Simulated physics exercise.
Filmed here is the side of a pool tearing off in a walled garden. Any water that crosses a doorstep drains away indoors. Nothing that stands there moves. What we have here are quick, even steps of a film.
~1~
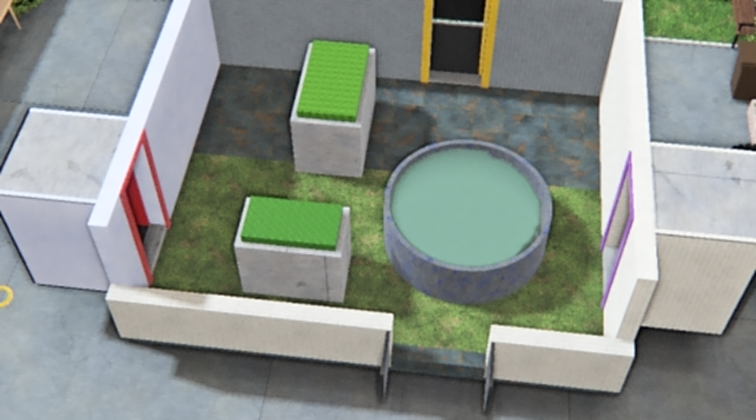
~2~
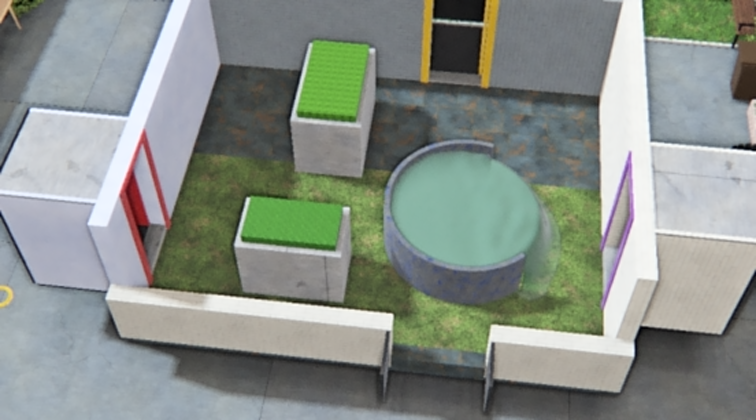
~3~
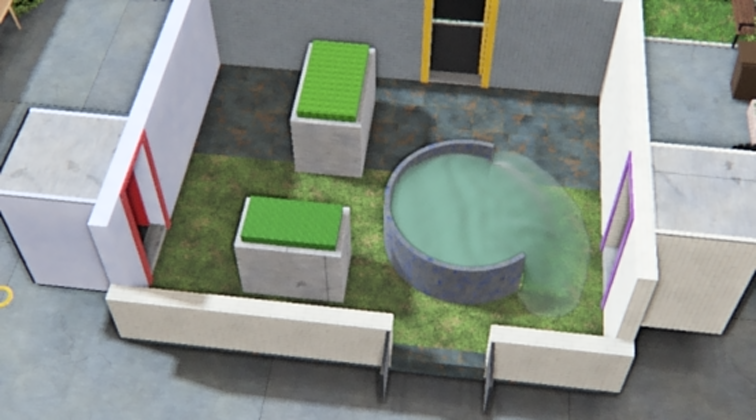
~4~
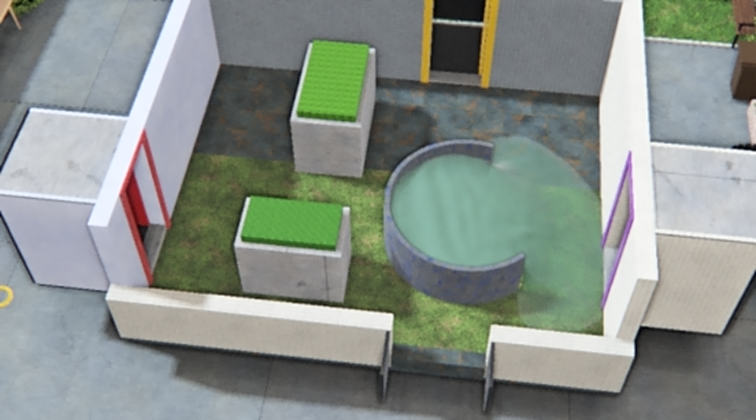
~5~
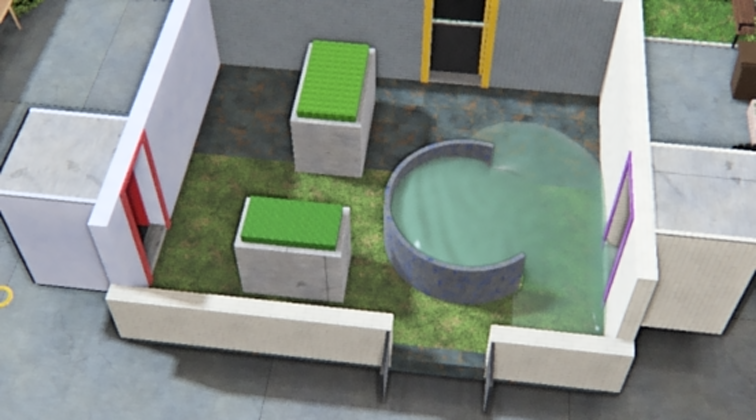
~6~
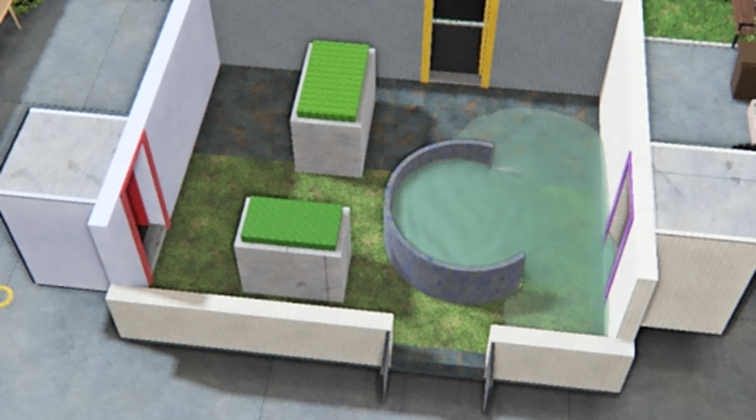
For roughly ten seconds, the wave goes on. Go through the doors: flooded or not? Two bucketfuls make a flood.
Red door: Not flooded. Purple door: Flooded. Yellow door: Flooded.
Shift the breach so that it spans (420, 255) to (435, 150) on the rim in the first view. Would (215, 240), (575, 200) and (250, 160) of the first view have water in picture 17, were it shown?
First soaked, second unwetted, third soaked.
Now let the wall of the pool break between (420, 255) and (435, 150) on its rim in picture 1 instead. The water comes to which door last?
The one in purple, I'd guess.
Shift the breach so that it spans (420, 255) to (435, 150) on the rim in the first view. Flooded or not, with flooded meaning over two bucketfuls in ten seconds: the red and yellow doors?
In order, the red one overshoots, the yellow one overshoots.
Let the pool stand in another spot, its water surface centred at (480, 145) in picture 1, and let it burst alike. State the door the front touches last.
The door you want is the red one.
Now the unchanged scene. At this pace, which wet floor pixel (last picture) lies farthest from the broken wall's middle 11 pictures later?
My guess is roughly (407, 84).
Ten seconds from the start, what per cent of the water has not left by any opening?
Estimate: 78 %.
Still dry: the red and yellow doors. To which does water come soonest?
That's the yellow-painted one.
A moment on, water covers 30 % of the floor; the red door not reached, the purple door far over two buckets in, the yellow door not reached.
Next, water covers 40 % of the floor; the red door not reached, the purple door far over two buckets in, the yellow door under two buckets in.
Then, water covers 65 % of the floor; the red door not reached, the purple door far over two buckets in, the yellow door over two buckets in.
Later, water covers 95 % of the floor; the red door not reached, the purple door far over two buckets in, the yellow door far over two buckets in.
In the end, water covers 100 % of the floor; the red door wet at the sill, nothing in, the purple door far over two buckets in, the yellow door far over two buckets in.
